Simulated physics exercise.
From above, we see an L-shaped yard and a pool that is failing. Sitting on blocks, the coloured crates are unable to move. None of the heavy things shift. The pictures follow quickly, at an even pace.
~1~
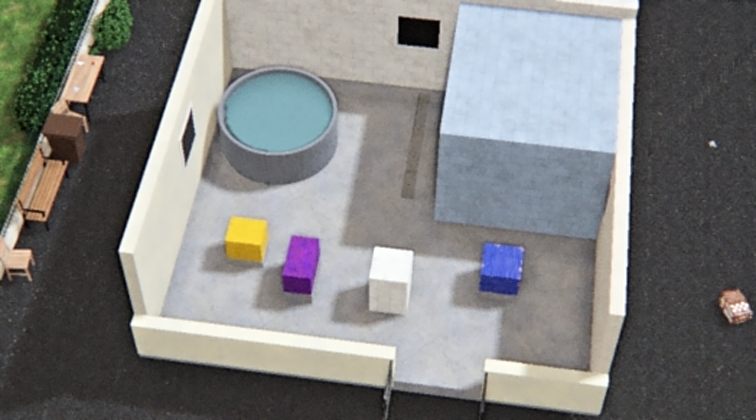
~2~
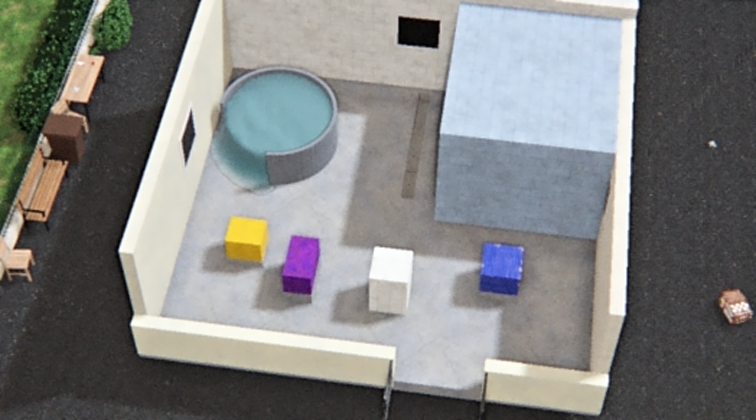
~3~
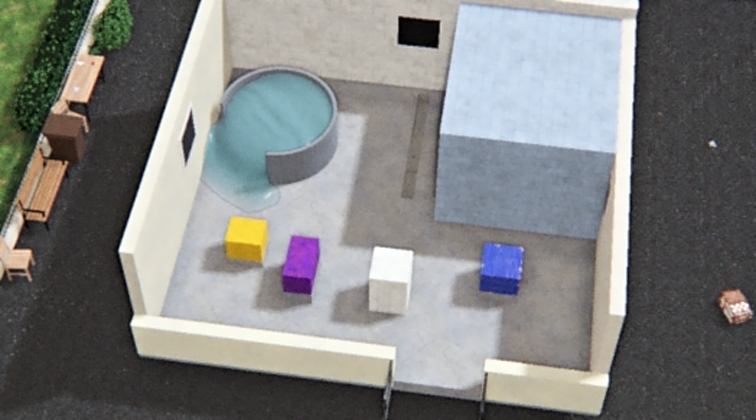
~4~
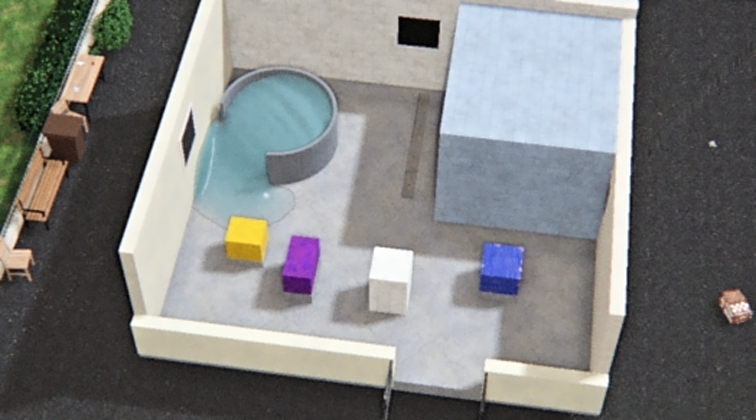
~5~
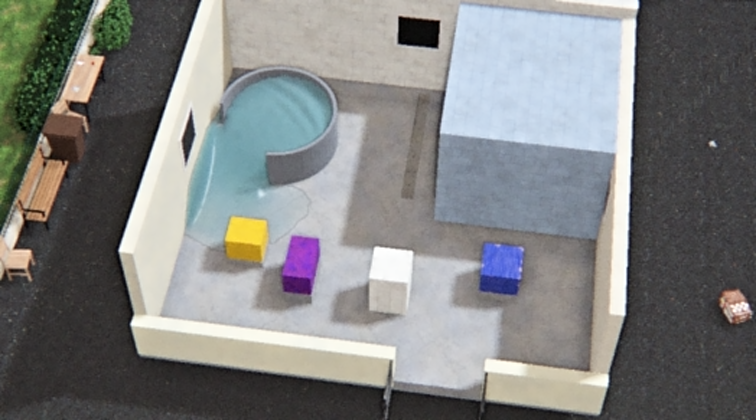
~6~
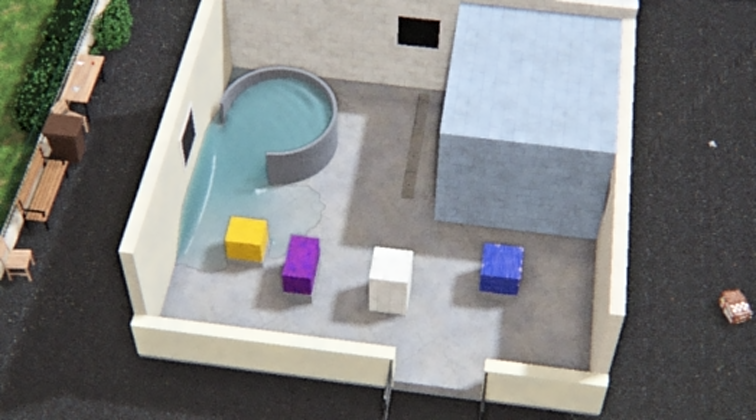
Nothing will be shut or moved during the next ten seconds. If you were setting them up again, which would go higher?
The yellow crate gets touched by the water; the blue crate never gets touched by the water; the purple crate never gets touched by the water.
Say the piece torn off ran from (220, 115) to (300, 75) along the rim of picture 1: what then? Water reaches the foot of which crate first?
The yellow one.
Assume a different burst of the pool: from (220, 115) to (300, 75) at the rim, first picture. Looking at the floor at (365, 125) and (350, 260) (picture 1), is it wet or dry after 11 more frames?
Taking them in turn: Underwater, then left clear.
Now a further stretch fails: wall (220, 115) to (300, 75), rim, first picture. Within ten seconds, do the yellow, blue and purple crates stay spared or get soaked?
Crate by crate: Yellow - left alone; blue - left alone; purple - left alone.
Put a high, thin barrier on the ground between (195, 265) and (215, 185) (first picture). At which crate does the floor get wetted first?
I'd pick the yellow crate.
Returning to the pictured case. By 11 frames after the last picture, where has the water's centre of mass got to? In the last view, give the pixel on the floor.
Near (247, 205) in the last view.
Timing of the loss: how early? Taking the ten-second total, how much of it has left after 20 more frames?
My guess would be around 5 percent.
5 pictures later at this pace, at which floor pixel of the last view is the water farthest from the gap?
My guess is roughly (221, 346).
A moment on, water covers 20 % of the floor; the yellow crate water round its plinth, the blue crate not reached, the purple crate water round its plinth.
Next, water covers 40 % of the floor; the yellow crate water round its plinth, the blue crate not reached, the purple crate water round its plinth.
Then, water covers 75 % of the floor; the yellow crate water round its plinth, the blue crate water round its plinth, the purple crate water round its plinth.
Later, water covers 95 % of the floor; the yellow crate water round its plinth, the blue crate water round its plinth, the purple crate water round its plinth.
In the end, water covers 100 % of the floor; the yellow crate was topped, the blue crate stayed above the water, the purple crate stayed above the water.
